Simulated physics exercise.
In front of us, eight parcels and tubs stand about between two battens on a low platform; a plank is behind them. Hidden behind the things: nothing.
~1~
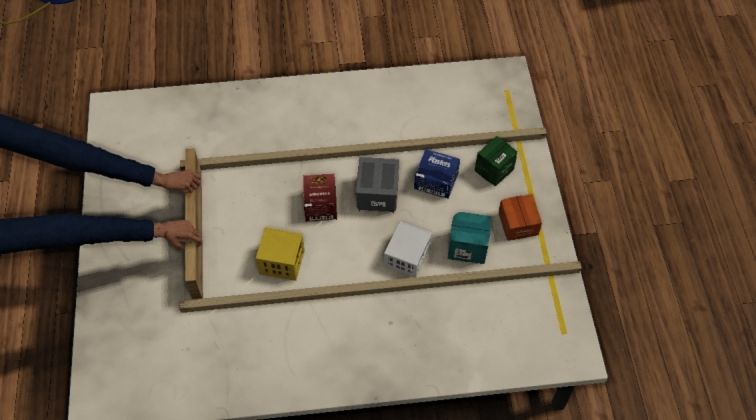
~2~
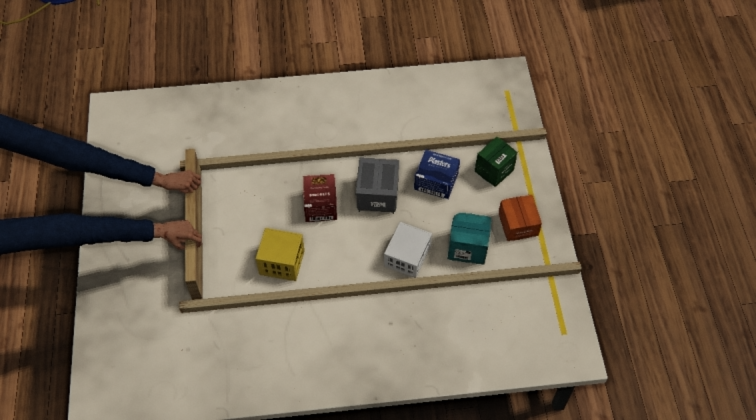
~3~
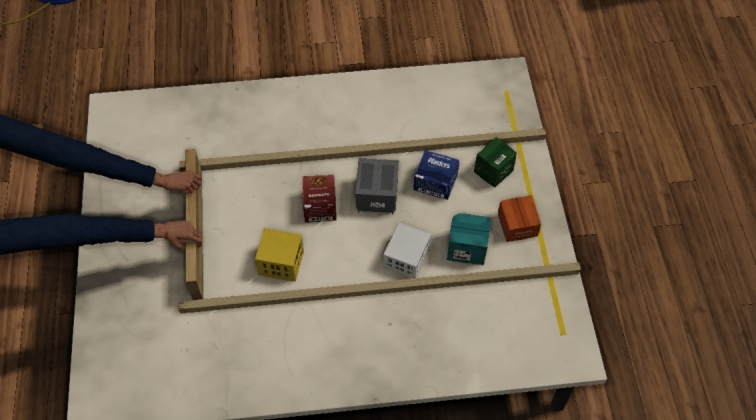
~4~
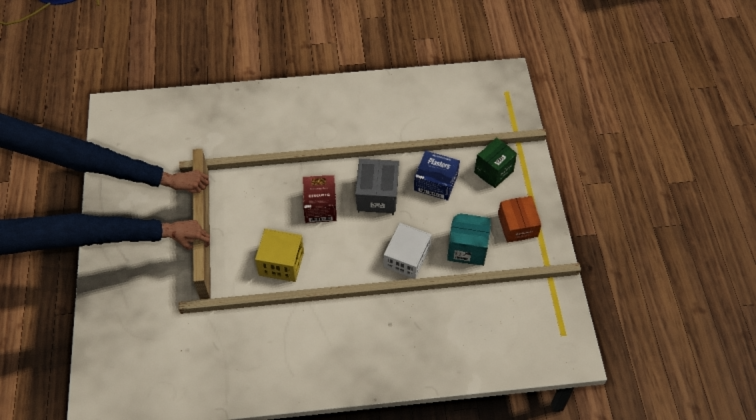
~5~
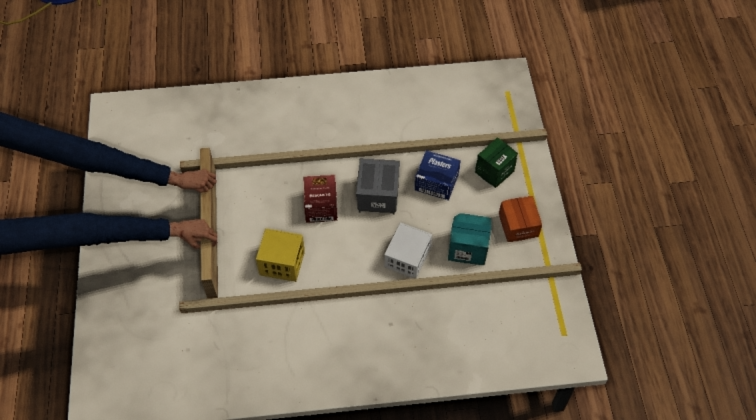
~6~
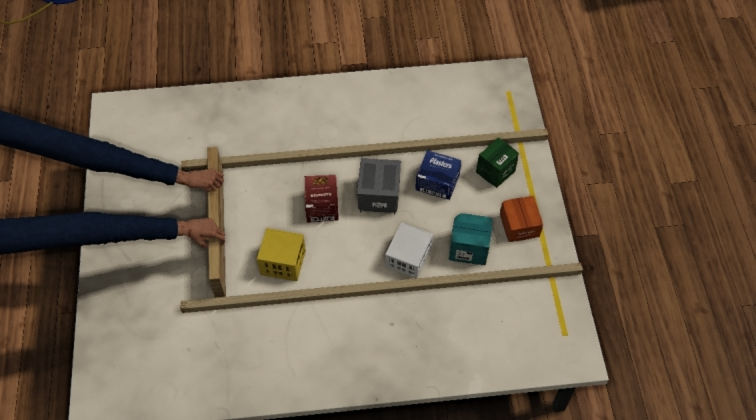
On a pale low platform, two hands rest on a plank, then slide it slightly right towards eight unmoving coloured boxes.
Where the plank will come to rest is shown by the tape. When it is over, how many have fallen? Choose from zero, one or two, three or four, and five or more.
When it is over, five or more have fallen.
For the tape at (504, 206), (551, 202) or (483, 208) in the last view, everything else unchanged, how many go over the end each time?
It would be 4, 8 and 4.
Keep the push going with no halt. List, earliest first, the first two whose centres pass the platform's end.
Earliest first: Green parcel, orange box.
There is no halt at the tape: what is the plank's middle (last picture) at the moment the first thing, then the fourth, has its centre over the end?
The first one at (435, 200), the next at (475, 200).
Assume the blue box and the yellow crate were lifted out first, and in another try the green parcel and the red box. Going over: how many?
In the first try 4, in the other 4.
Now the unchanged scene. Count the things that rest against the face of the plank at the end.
So the total is 2.
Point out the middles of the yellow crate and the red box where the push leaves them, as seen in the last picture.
The one named first is at (562, 224), the next at (547, 177).
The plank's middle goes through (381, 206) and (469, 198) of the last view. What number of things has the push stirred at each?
I make it 7 at the first spot and 8 at the other.
Early on, none off yet; orange box at rest near (521, 219); green parcel at rest near (497, 163); turquoise box at rest near (471, 239).
A while later, none off yet; orange box moving near (523, 218); green parcel travelled about its own width near (518, 162); turquoise box travelled a little near (493, 235).
Further along, two off so far; orange box in the air near (585, 243); green parcel down on the ground near (587, 218); turquoise box travelled well along near (574, 228).
Finally, the number that fall off is five or more; lost, grey tote, white crate, blue box, turquoise box, green parcel and orange box.
